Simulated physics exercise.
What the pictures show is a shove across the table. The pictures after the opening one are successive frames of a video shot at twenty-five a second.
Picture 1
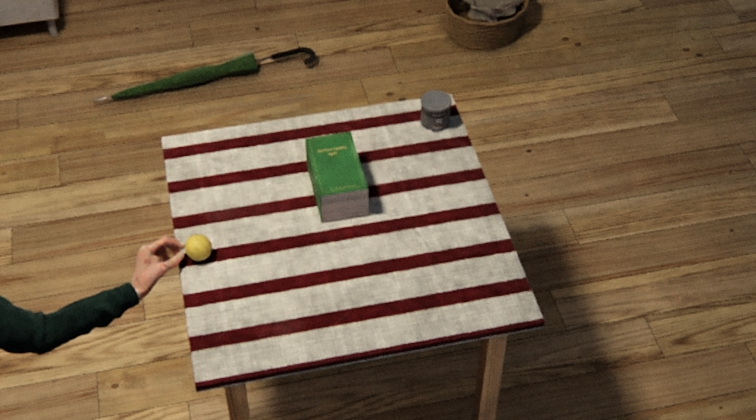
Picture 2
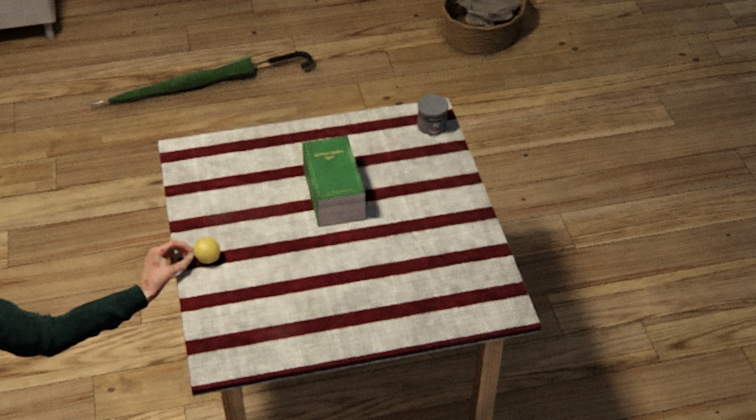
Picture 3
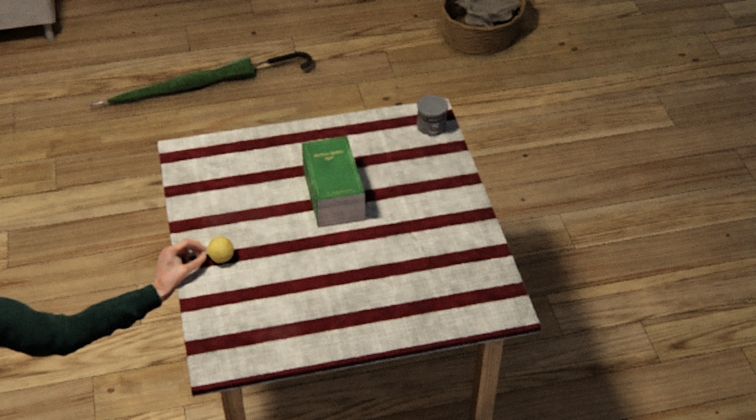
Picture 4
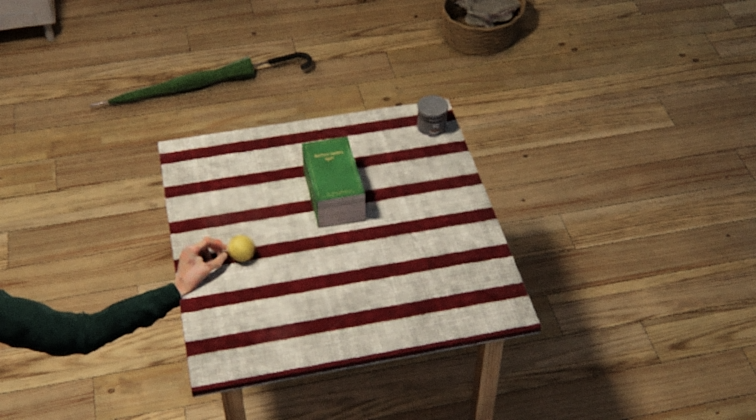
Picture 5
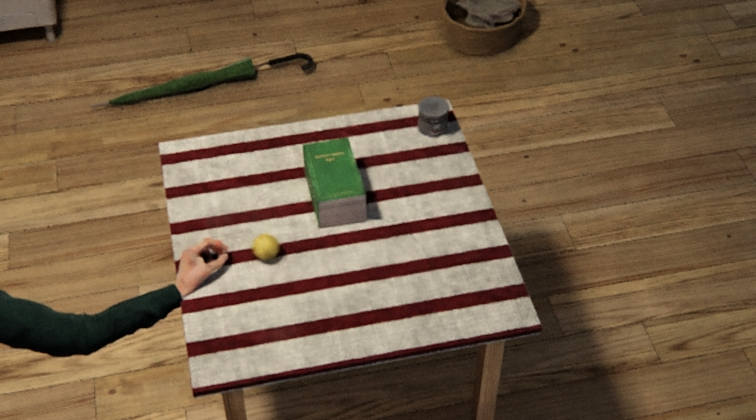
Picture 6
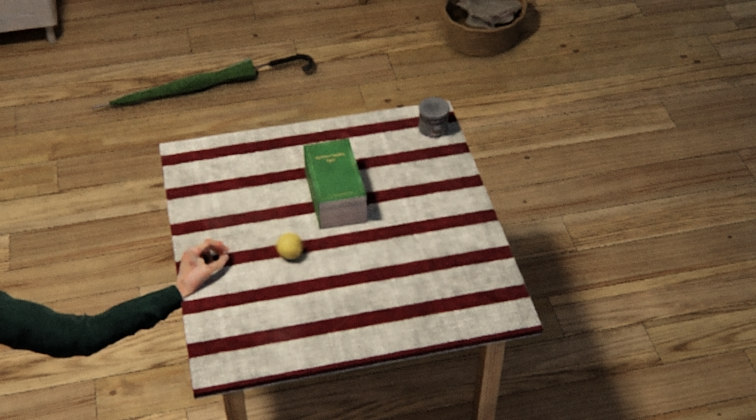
Yellow lemon pushed rightward by a hand across a striped tabletop, then rolling on from the still hand below a green book.
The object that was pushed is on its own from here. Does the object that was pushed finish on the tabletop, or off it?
The object that was pushed finishes off the table.
Then, 0.20 s on from there, yellow lemon shifted well along near (399, 236).
Then, 0.50 s on from there, yellow lemon now off the table.
Then, 0.80 s on from there, things are still on the move.
Then, 1.10 s on from there, as before.
In the end, off the table, yellow lemon.
